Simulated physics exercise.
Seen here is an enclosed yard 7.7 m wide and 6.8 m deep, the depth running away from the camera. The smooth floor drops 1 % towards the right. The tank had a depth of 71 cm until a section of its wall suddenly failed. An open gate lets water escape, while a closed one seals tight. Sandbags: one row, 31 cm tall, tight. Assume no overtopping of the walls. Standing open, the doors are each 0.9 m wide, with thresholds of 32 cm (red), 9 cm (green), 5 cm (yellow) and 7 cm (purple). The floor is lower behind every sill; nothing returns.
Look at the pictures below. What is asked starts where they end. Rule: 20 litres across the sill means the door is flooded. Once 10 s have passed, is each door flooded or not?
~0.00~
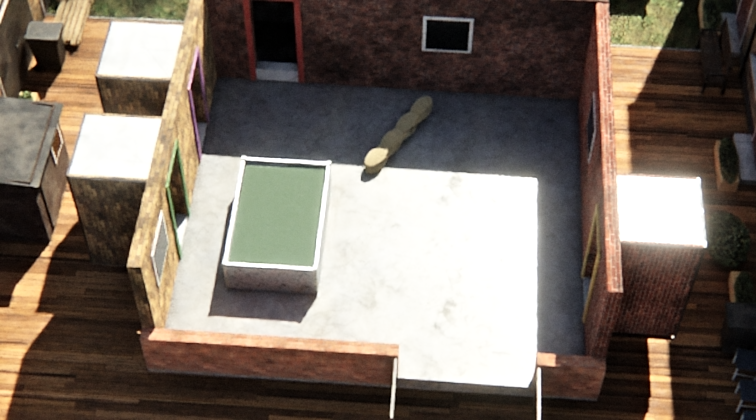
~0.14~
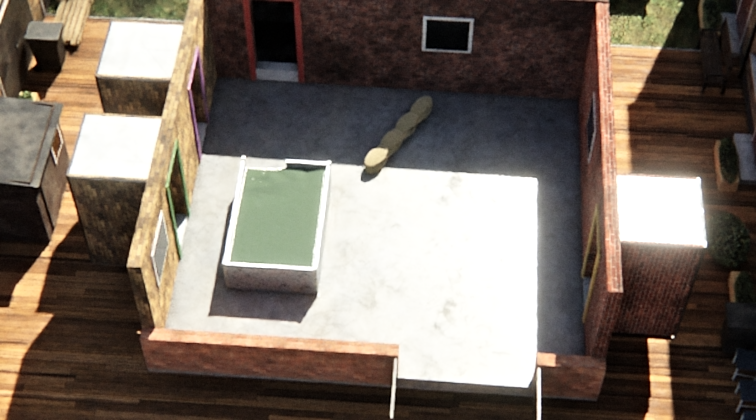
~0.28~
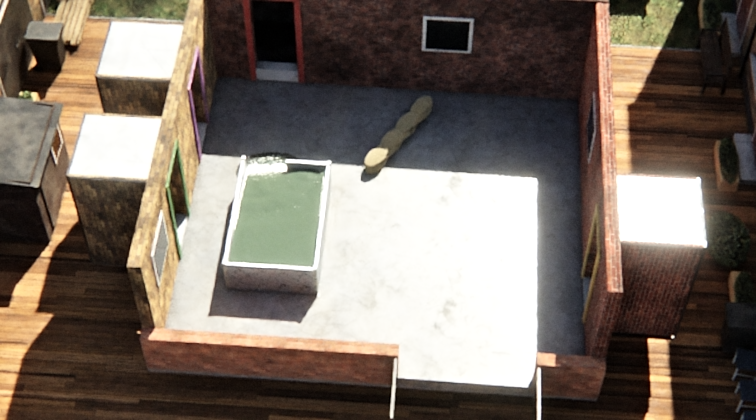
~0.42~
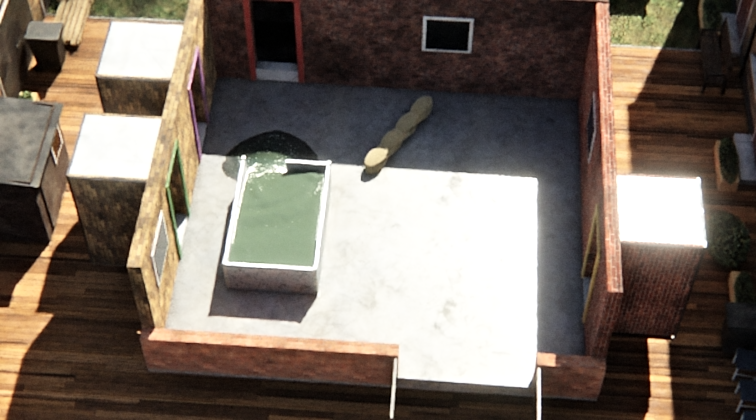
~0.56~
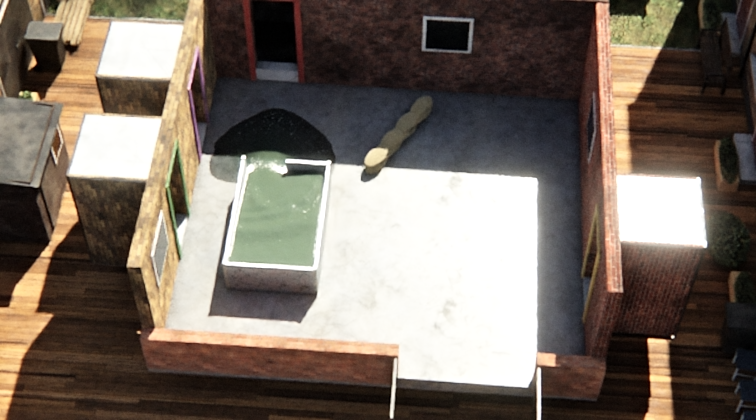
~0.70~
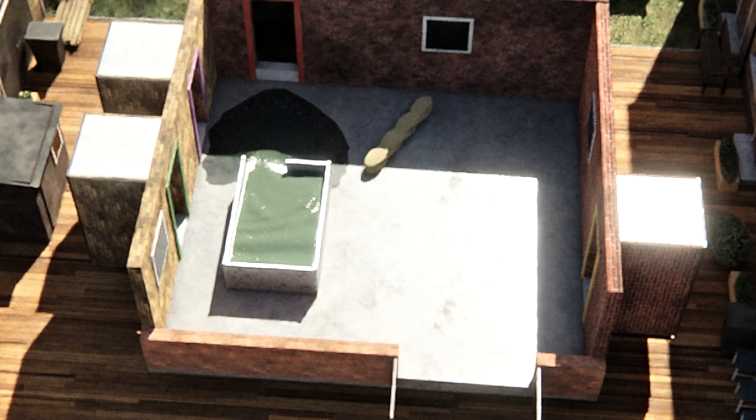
My prediction: At the red door it looks set to land under the limit; at the green door it looks set to land under the limit; at the yellow door it looks set to land under the limit; at the purple door it looks set to land over the limit.
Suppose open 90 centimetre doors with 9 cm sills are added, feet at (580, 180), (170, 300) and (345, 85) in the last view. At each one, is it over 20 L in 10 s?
Note, doorways in listed order: Stays short, stays short, goes beyond.
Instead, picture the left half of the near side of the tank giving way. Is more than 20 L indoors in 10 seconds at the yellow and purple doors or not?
Measured against that limit, yellow comes out beyond it and purple comes out short of it.
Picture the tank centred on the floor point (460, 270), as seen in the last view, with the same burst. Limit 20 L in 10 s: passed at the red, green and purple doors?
Red: Within limit; green: Within limit; purple: Within limit.
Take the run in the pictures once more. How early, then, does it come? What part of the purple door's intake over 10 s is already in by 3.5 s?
Roughly 40 percent is in by then.
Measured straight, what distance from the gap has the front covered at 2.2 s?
That works out near 4.4 m.
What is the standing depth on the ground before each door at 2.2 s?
Depths: Red door 32 cm, green door 0 cm, yellow door 0 cm, purple door 12 cm.
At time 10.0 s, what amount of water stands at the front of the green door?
About 1.5 cm deep.
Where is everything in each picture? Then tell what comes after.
The first picture shows still water, 71 cm deep, in the tank at (279, 214).
In the second picture, water pours out on the tank's far side and has run 0.5 m, to a hidden place; typically 8 cm deep outside, 71 cm at the tank's back.
In the third picture, the front is at (279, 155), 0.8 m from the gap on the tank's far side; 0.7 m2 of floor is under water; 71 cm left at the back of the tank.
In the fourth picture, water pours out on the tank's far side and has run 1.4 m, to (282, 135); typically 7 cm deep outside, 71 cm at the tank's back.
In the fifth picture, water pours out on the tank's far side and has run 2.0 m, to (271, 112); typically 5 cm deep outside, 71 cm at the tank's back.
In the sixth picture, water pours out on the tank's far side and has run 2.5 m, to (269, 93); typically 4 cm deep outside, 69 cm at the tank's back.
After 1.4 s water covers 15 % of the floor and is deepest (44 cm) near (217, 81); red door 29 cm at the sill, 0 L in, green door not reached, yellow door not reached, purple door 12 cm at the sill, 6 L in.
After 2.2 s water covers 20 % of the floor and is deepest (37 cm) near (213, 100); red door 32 cm at the sill, 0 L in, green door not reached, yellow door not reached, purple door 12 cm at the sill, 38 L in.
After 3.5 s water covers 25 % of the floor and is deepest (28 cm) near (411, 113); red door 21 cm at the sill, 1 L in, green door not reached, yellow door not reached, purple door 14 cm at the sill, 73 L in.
After 6.0 s water covers 40 % of the floor and is deepest (24 cm) near (401, 125); red door 17 cm at the sill, 1 L in, green door 2 cm at the sill, 0 L in, yellow door not reached, purple door 11 cm at the sill, 138 L in.
After 10.0 s water covers 80 % of the floor and is deepest (16 cm) near (411, 113); red door 13 cm at the sill, 1 L in, green door 1 cm at the sill, 0 L in, yellow door 3 cm at the sill, 0 L in, purple door 12 cm at the sill, 185 L in.
